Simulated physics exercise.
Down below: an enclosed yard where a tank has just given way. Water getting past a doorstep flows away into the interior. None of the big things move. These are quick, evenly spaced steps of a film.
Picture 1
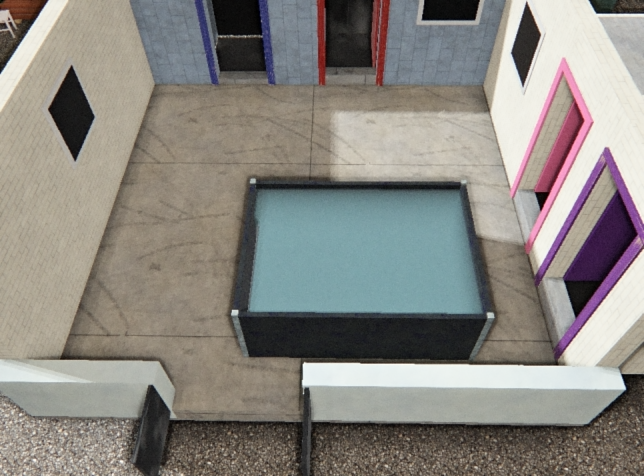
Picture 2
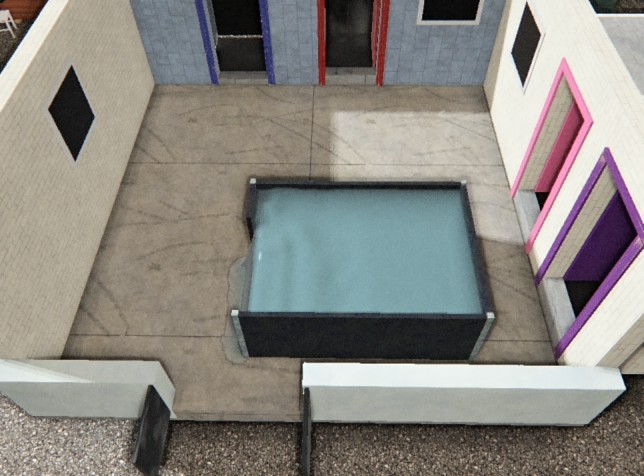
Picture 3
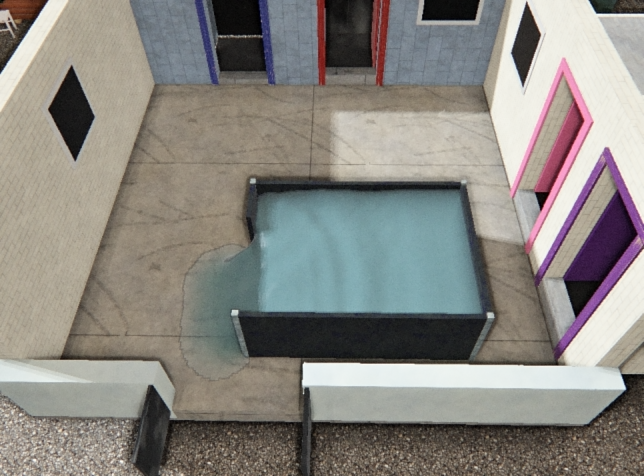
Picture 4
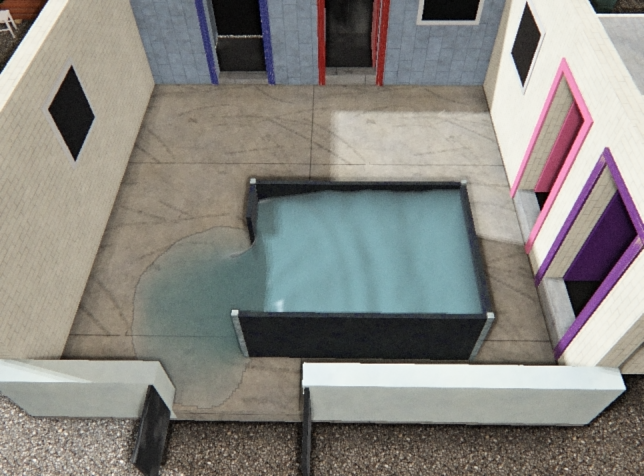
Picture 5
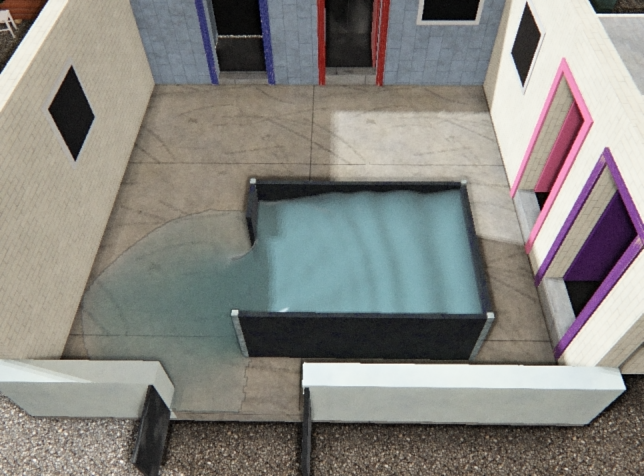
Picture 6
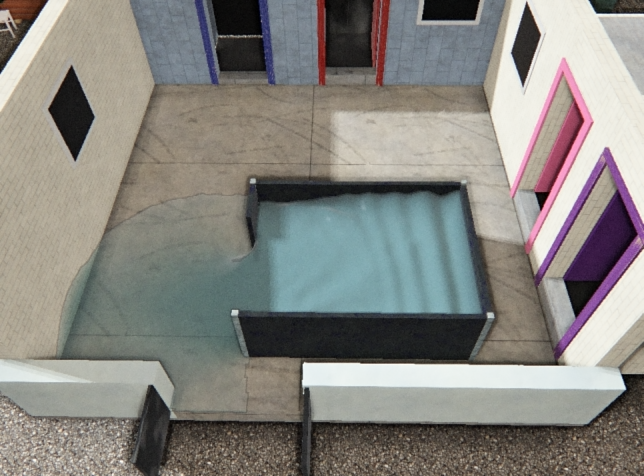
A large dark-sided tank of water sat still in a walled yard, then its left side gave way and water poured out, spreading across the paved floor to the left-hand wall as ripples crossed the tank.
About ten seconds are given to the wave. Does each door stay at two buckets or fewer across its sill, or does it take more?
Taking them in turn: The blue door takes more, the red door stays at two or fewer, the purple door stays at two or fewer, the pink door stays at two or fewer.
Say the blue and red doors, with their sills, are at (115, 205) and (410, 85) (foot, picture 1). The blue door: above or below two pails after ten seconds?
Blue: Exceeds it.
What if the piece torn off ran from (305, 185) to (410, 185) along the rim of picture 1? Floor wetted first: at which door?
It's the red one that comes first.
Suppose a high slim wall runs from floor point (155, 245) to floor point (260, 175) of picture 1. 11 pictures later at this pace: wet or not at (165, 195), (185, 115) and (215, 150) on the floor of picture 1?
Results in order: Swamped / swamped / swamped.
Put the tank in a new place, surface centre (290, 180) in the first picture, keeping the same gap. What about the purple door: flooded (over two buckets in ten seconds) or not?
As far as I can tell, purple gets swamped.
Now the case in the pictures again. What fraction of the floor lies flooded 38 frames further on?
80 %, roughly.
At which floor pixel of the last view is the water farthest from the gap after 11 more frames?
(155, 87).
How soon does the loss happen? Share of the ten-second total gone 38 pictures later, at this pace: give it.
Around 75 %.
A moment on, water covers 25 % of the floor; the blue door not reached, the red door not reached, the purple door not reached, the pink door not reached.
Next, water covers 30 % of the floor; the blue door not reached, the red door not reached, the purple door not reached, the pink door not reached.
Then, water covers 55 % of the floor; the blue door over two buckets in, the red door wet at the sill, nothing in, the purple door not reached, the pink door not reached.
Later, water covers 80 % of the floor; the blue door far over two buckets in, the red door wet at the sill, nothing in, the purple door not reached, the pink door wet at the sill, nothing in.
In the end, water covers 95 % of the floor; the blue door far over two buckets in, the red door wet at the sill, nothing in, the purple door wet at the sill, nothing in, the pink door wet at the sill, nothing in.
